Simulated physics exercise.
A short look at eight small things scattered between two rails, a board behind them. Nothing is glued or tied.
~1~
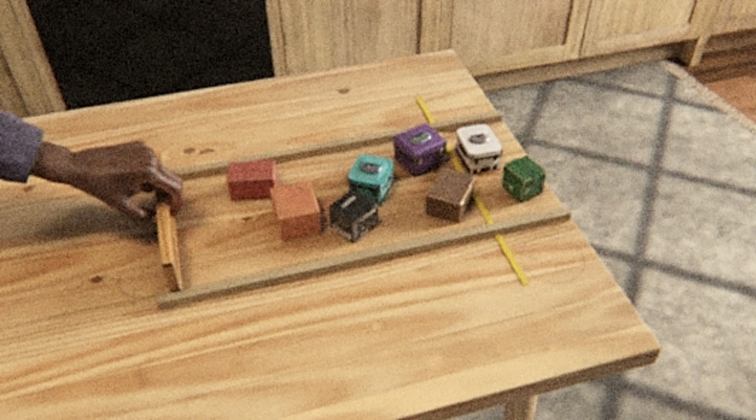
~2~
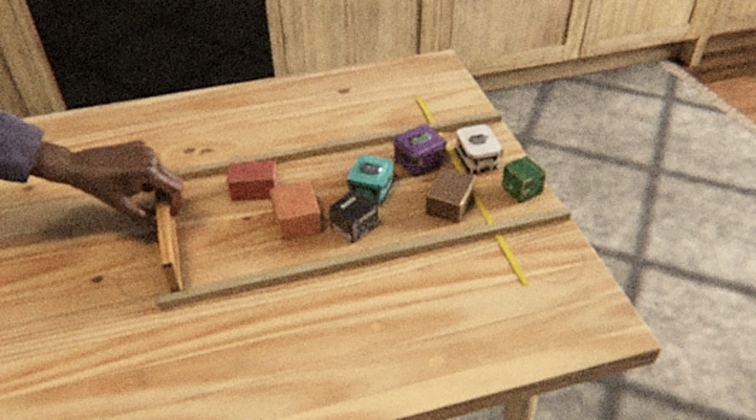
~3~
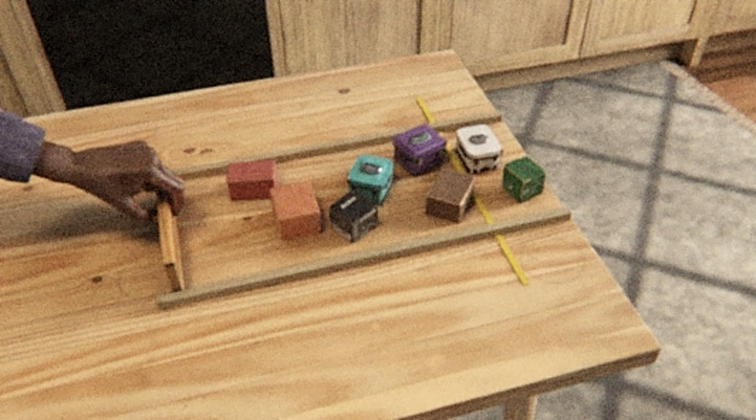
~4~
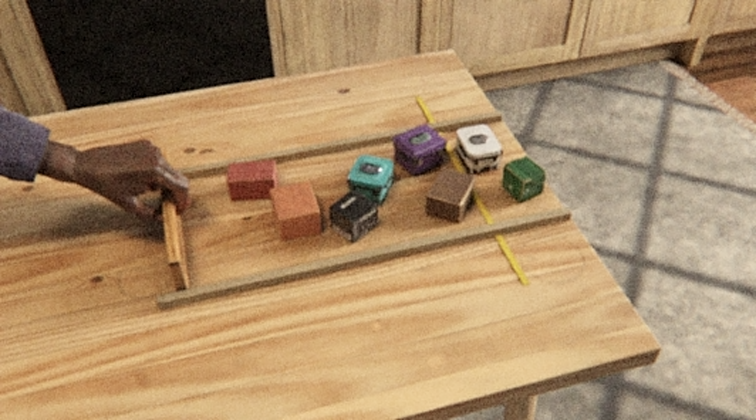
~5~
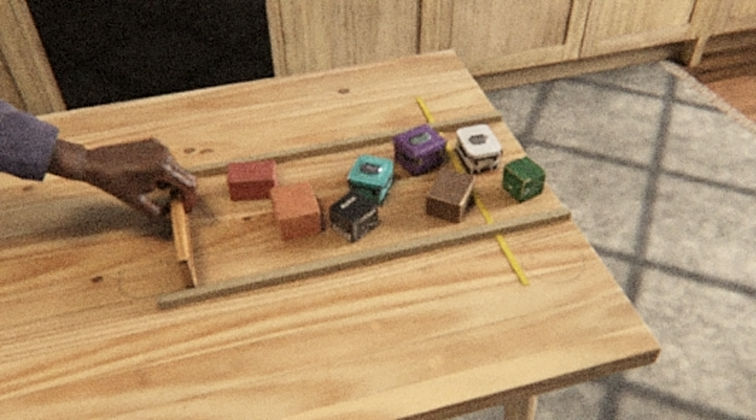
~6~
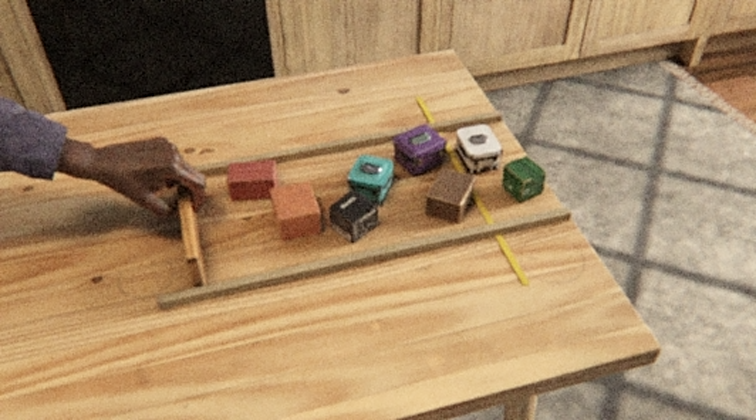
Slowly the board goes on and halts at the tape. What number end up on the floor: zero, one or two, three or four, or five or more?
Here the number that fall off is one or two.
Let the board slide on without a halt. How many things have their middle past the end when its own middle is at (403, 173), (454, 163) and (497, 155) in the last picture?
Place by place, 0, 2 and 5.
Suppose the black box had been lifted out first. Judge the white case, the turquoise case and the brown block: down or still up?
The white case is lost, the turquoise case does not fall, the brown block survives.
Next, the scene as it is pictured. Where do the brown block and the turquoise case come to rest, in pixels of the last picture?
The brown block at (534, 187), the turquoise case at (517, 151).
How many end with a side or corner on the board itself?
The number is 3.
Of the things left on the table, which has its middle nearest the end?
That is the purple case.
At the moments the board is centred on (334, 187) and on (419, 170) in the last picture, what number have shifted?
5 and 7.
Soon after, none off yet; green box at rest near (523, 179); white case at rest near (478, 149); brown block at rest near (451, 195).
At rest, the number that fall off is one or two; fallen, white case and green box.
